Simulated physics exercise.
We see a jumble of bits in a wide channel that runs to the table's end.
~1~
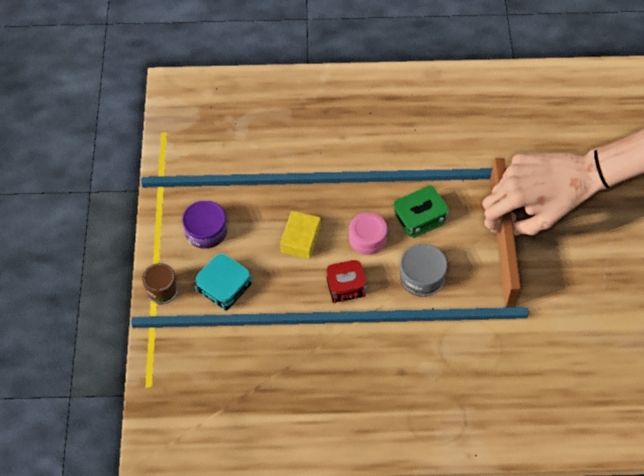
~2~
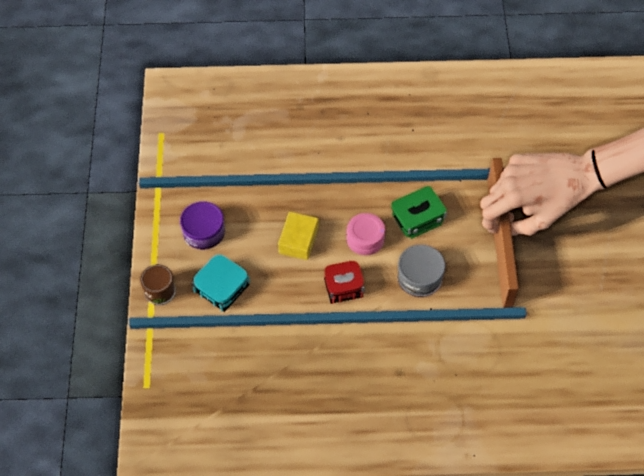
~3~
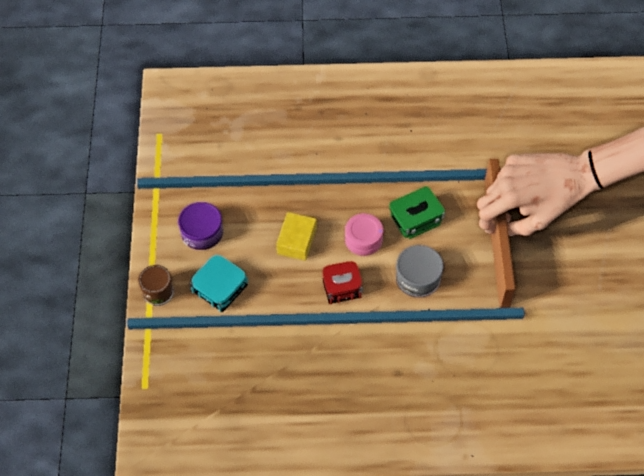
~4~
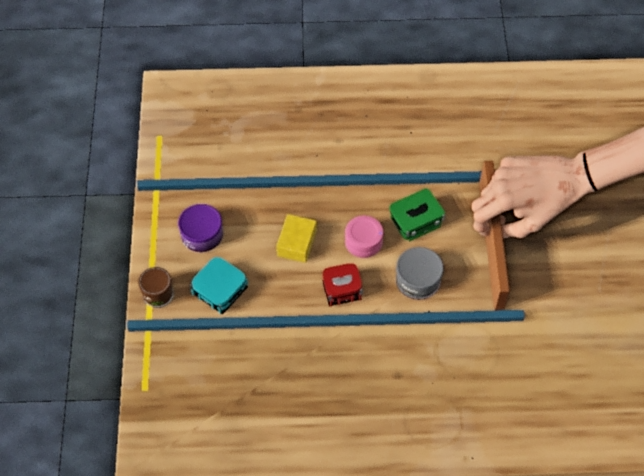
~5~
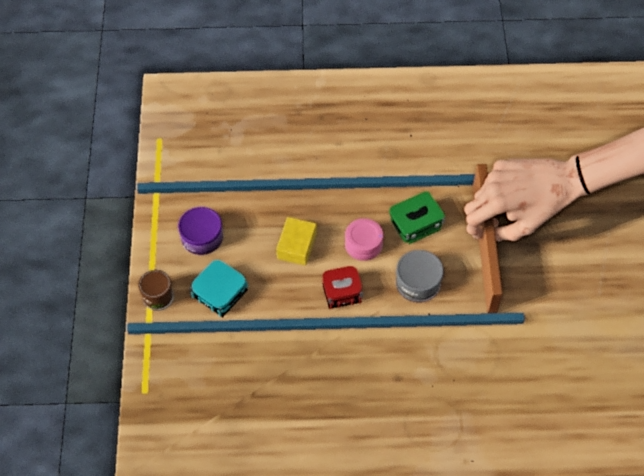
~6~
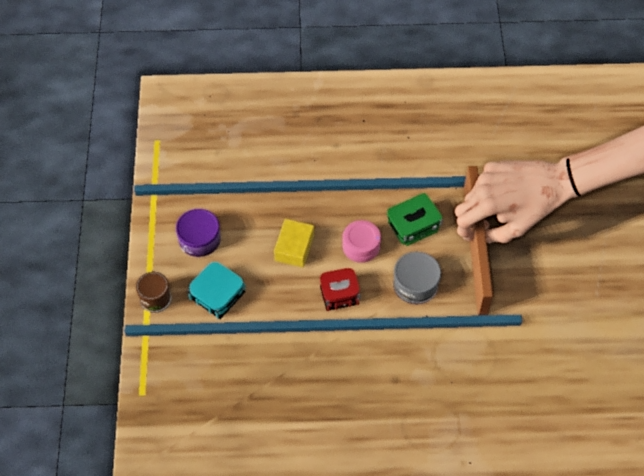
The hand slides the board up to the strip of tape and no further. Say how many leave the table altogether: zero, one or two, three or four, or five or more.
Outcome: The number that fall off is five or more.
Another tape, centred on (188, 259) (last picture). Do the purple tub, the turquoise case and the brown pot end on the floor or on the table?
The purple tub tumbles off; the turquoise case is lost; the brown pot is lost.
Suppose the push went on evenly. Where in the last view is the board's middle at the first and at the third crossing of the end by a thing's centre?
At (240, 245) for the first, at (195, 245) for the third.
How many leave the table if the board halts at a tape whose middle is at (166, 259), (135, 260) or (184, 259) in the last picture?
Down on the floor: 5, 8 and 3.
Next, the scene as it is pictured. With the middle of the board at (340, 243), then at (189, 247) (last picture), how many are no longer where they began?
By then 5, and 8.
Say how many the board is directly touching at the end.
It touches 3.
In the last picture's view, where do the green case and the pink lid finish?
Near (129, 219) and (131, 251).
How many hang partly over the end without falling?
It comes to 3.
Early on, none off yet; brown pot at rest near (154, 292); purple tub at rest near (199, 233); turquoise case at rest near (217, 290).
A while later, none off yet; brown pot travelled a little near (137, 296); purple tub travelled about its own width near (160, 231); turquoise case travelled about its own width near (169, 279).
Finally, the number that fall off is five or more; lost, red case, yellow block, turquoise case, purple tub and brown pot.
